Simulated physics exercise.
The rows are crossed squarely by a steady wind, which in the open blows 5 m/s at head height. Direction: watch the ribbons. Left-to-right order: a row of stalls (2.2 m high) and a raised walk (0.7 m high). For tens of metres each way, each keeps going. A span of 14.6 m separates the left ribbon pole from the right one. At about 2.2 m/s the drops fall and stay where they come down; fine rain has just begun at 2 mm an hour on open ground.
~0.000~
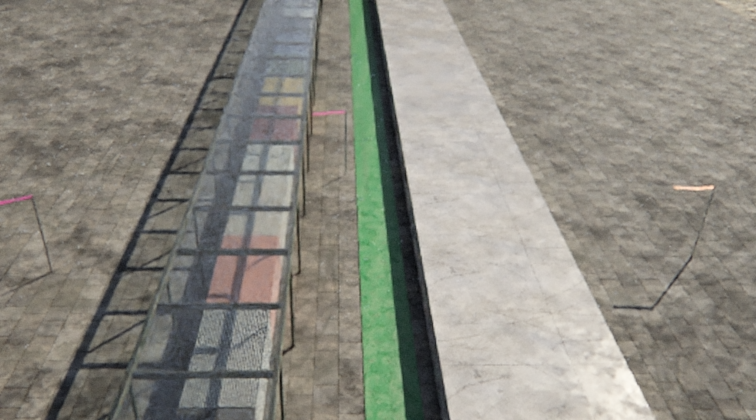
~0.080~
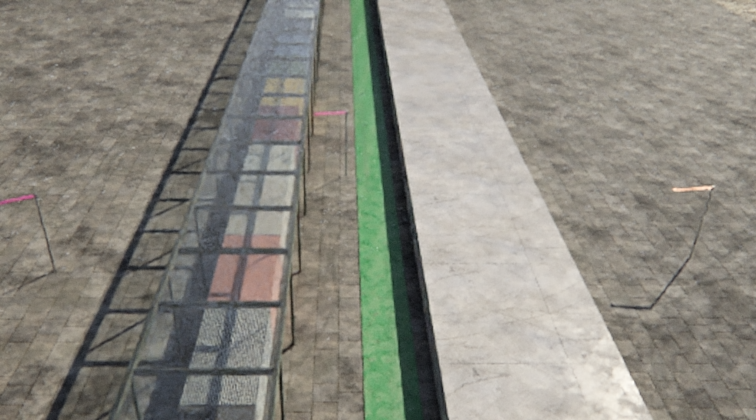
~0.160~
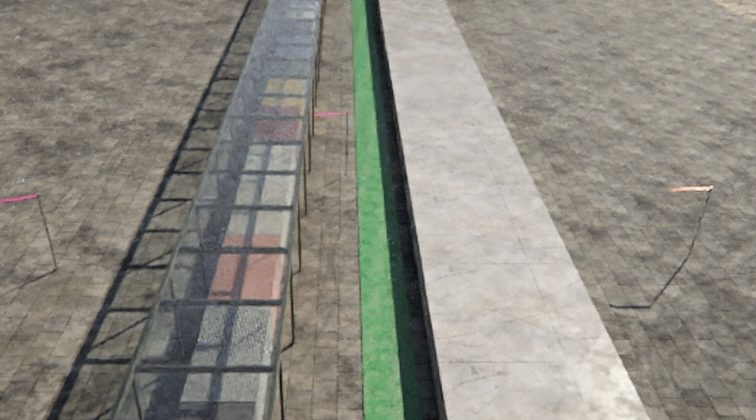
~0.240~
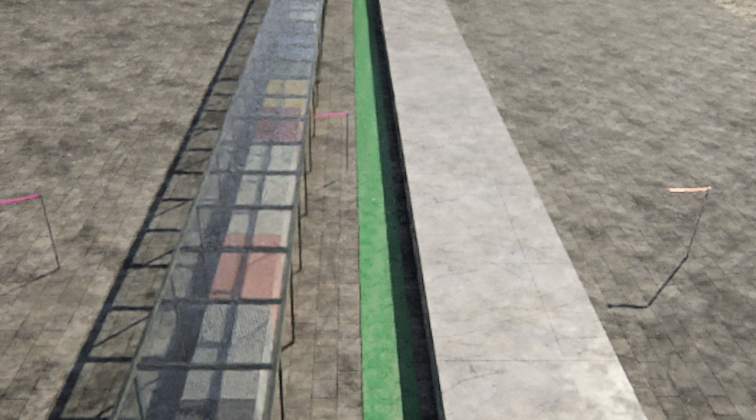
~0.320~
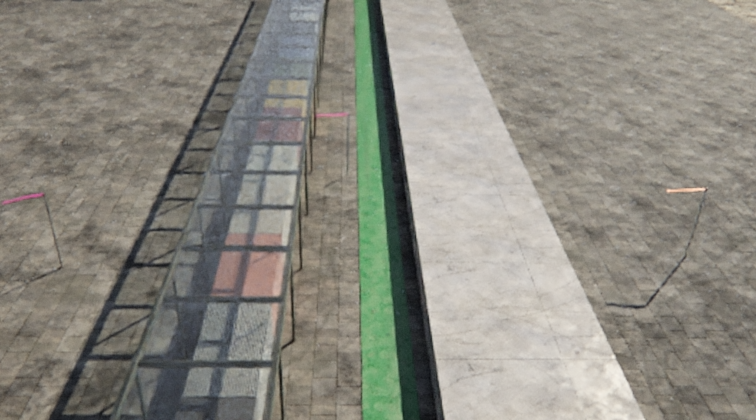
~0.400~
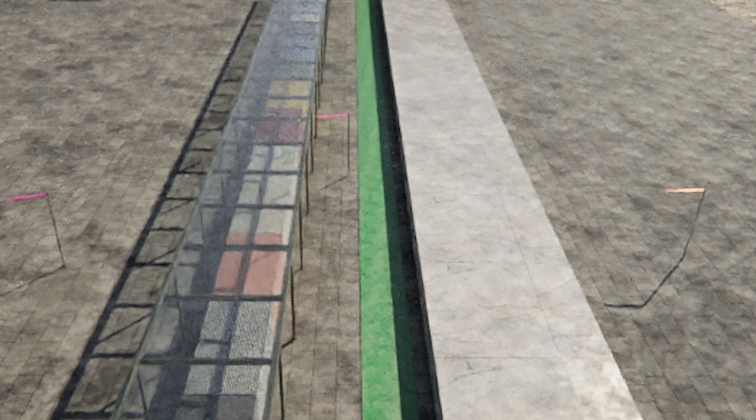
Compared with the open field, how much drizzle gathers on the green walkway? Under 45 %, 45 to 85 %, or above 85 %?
From 45 to 85 %.
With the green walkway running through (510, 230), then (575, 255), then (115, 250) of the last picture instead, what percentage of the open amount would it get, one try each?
Try 1: Near 80 %; try 2: Near 100 %; try 3: Near 10 %.
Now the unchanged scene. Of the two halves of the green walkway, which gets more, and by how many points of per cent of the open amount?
Heavier on the left flank, with a lead of about 35 points.
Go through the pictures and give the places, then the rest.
The rows stand in the wind, in the first frame.
The right ribbon ends at (673, 189), leaning 85 degrees to the left and the green one passes (381, 254), in the second frame.
The inner ribbon ends at (314, 115), leaning 85 degrees to the left, above the rows the drops slant 70 degrees from upright, towards the left and the top of the row of stalls crosses (261, 140), in the third frame.
The green one passes (377, 200), in the fourth frame.
The right ribbon ends at (668, 191), leaning 85 degrees to the left and above the rows the drops slant 70 degrees from upright, towards the left, in the fifth frame.
The inner ribbon ends at (316, 116), leaning 85 degrees to the left and the top of the raised walk crosses (475, 197), in the sixth frame.
10 minutes on, 0.2 mm on the green walkway, 0.3 mm in the open.
30 minutes on, 0.7 mm on the green walkway, 1.0 mm in the open.
60 minutes on, 1.3 mm on the green walkway, 2.0 mm in the open, so the green walkway has 67 % of the open amount; the left half of it has 84 %, the right half 50 %.
